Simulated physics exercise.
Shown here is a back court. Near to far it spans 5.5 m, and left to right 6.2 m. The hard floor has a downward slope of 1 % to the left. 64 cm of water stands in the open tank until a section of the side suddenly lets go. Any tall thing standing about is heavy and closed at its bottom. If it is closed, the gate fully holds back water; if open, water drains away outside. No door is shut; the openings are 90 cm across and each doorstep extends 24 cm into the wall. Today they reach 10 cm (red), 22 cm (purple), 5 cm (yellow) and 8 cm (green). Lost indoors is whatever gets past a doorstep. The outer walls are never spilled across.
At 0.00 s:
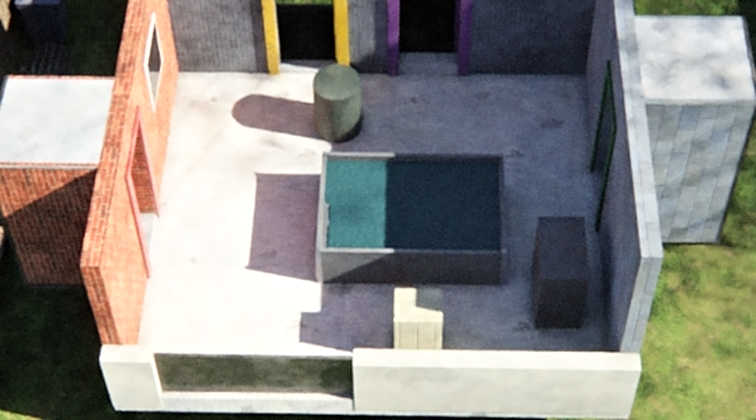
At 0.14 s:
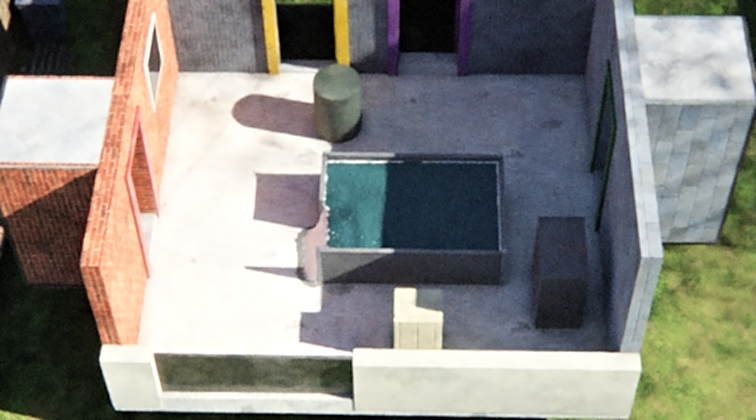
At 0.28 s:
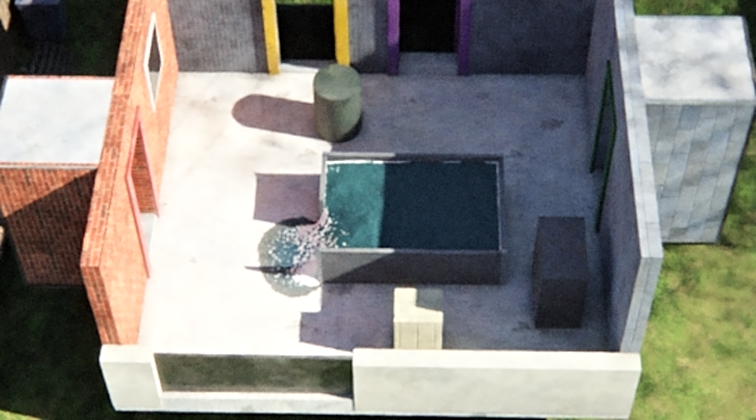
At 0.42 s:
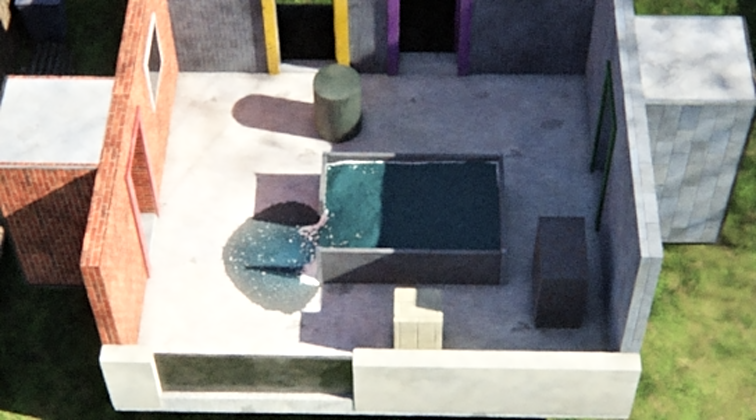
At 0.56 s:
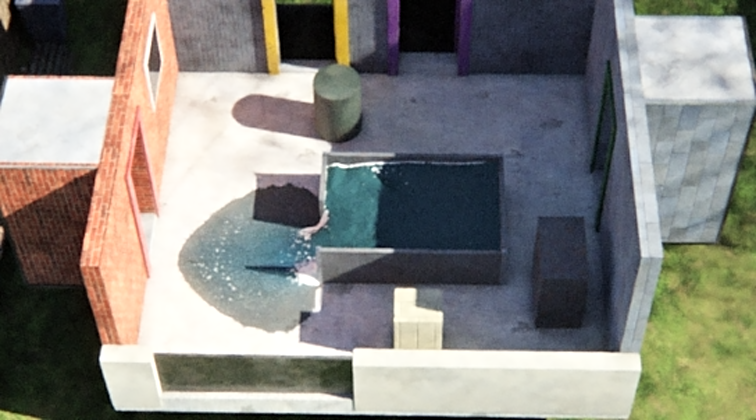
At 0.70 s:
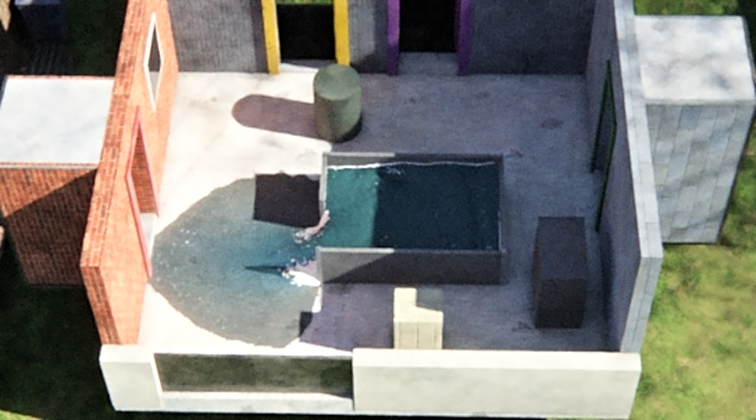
An open tank in a walled court pours water leftward across the pale floor.
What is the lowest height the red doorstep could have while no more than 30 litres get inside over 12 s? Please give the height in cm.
23 cm.
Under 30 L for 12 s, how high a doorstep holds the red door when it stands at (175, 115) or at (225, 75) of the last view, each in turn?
In turn: Roughly 9.0 cm, roughly 13.5 cm.
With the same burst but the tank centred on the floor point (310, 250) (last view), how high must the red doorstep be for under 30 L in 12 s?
Close to 34 cm would do it.
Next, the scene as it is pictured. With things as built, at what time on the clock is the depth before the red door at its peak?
Peak time: Around 2.4 s.
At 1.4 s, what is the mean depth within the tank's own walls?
It averages near 48 cm.
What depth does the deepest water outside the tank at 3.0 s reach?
26 cm.
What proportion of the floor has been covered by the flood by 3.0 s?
Wet: Close to 35 %.
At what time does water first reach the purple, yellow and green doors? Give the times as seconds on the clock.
For purple it's 4.5 s, for yellow 3.2 s, and for green 8.5 s.
After 1.4 s water covers 25 % of the floor, deepest (34 cm) near (308, 259); 19 cm at the red door, 41 litres in over its 10 cm doorstep.
After 3.0 s water covers 35 % of the floor, deepest (26 cm) near (152, 258); 24 cm at the red door, 208 litres in over its 10 cm doorstep.
After 12.0 s water covers 100 % of the floor, deepest (10 cm) near (133, 381); 10 cm at the red door, 353 litres in over its 10 cm doorstep.
At the red door as built, the water arrived by 0.8 s and peaked near 27 cm at 2.4 s.
With a doorstep of 19 cm, 78 litres would have come in within the 12 s; with 26 cm, 12 litres. So under 30 litres takes about 23 cm.
